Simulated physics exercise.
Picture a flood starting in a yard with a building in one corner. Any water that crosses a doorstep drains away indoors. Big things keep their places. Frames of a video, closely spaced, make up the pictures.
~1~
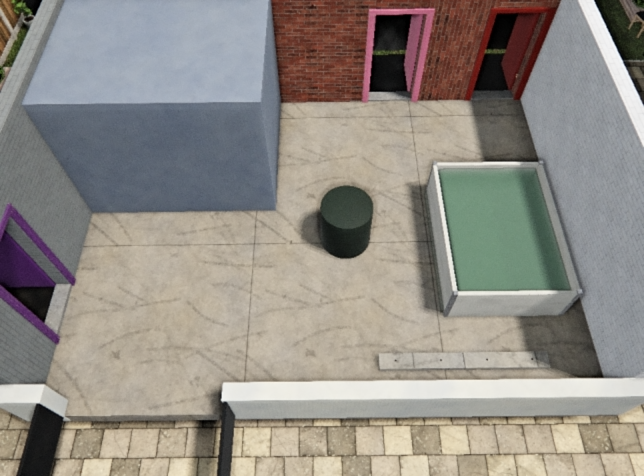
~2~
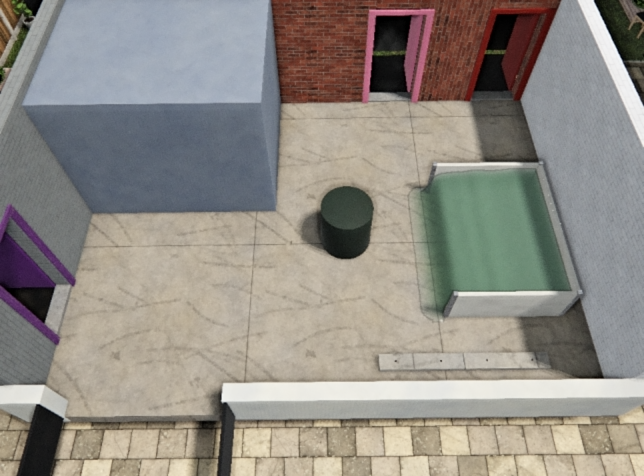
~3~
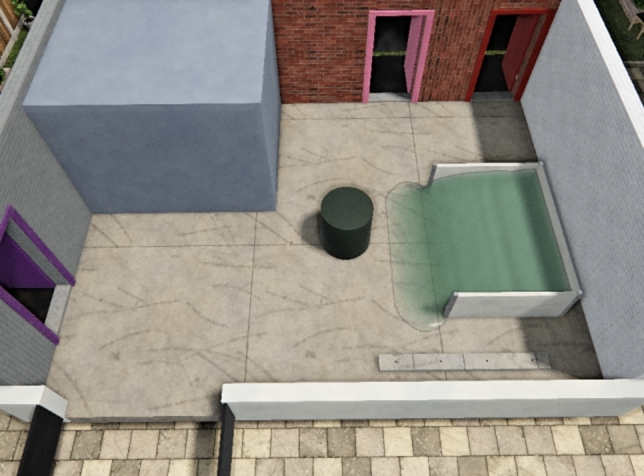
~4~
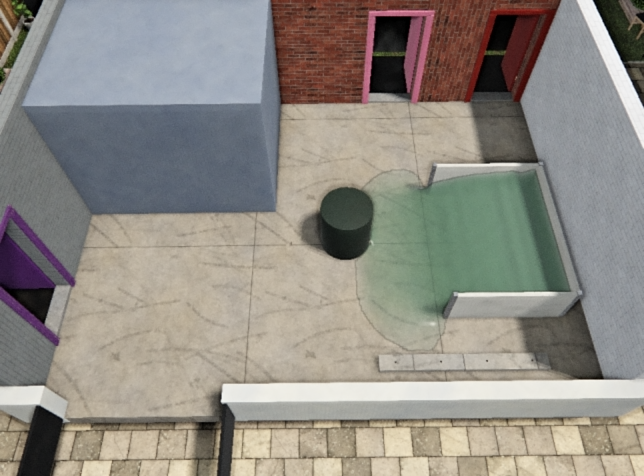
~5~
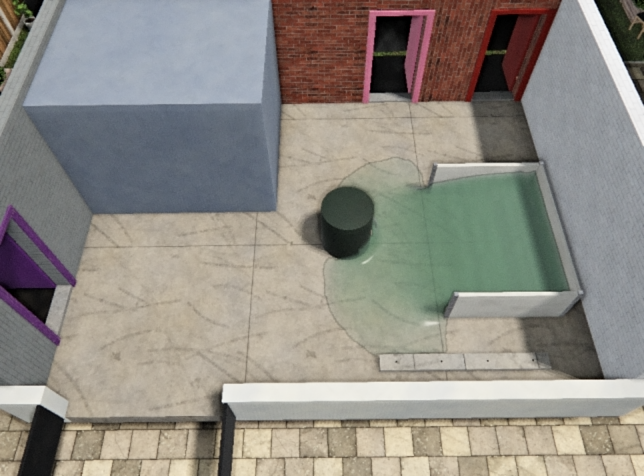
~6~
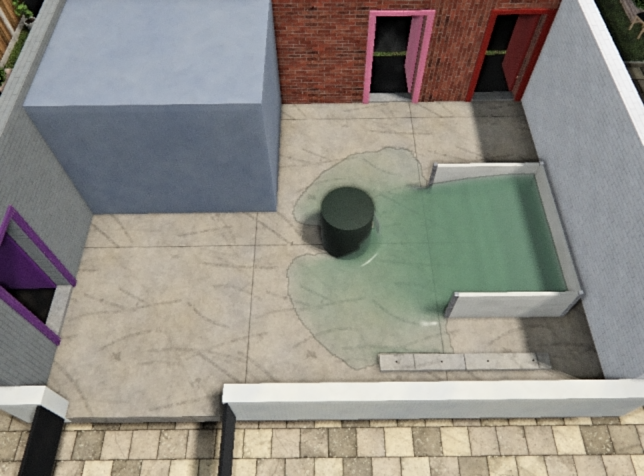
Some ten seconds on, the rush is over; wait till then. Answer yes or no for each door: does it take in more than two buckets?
Pink door: Yes; purple door: Yes; red door: Yes.
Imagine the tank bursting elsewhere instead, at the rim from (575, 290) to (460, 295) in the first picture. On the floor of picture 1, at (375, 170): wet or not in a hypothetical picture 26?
Bone-dry.
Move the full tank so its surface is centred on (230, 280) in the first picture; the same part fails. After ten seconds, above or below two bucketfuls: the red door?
Taking them in turn: The red door stays within the limit.
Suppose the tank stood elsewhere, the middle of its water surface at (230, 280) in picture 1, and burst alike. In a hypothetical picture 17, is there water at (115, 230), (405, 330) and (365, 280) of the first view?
Soaked, bone-dry, bone-dry.
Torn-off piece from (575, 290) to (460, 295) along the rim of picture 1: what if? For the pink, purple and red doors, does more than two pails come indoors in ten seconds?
The pink door falls short, the purple door exceeds it, and the red door exceeds it.
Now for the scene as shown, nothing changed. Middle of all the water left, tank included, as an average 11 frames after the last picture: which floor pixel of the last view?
That comes out near (356, 251).
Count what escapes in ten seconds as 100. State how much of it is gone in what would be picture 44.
I'd say about 65 per cent.
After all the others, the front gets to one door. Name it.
Going by the pictures, I'd say the door marked red.
A moment on, water covers 45 % of the floor; the pink door not reached, the purple door not reached, the red door not reached.
Next, water covers 60 % of the floor; the pink door not reached, the purple door under two buckets in, the red door not reached.
Then, water covers 75 % of the floor; the pink door under two buckets in, the purple door over two buckets in, the red door wet at the sill, nothing in.
Later, water covers 95 % of the floor; the pink door over two buckets in, the purple door far over two buckets in, the red door under two buckets in.
In the end, water covers 95 % of the floor; the pink door over two buckets in, the purple door far over two buckets in, the red door over two buckets in.
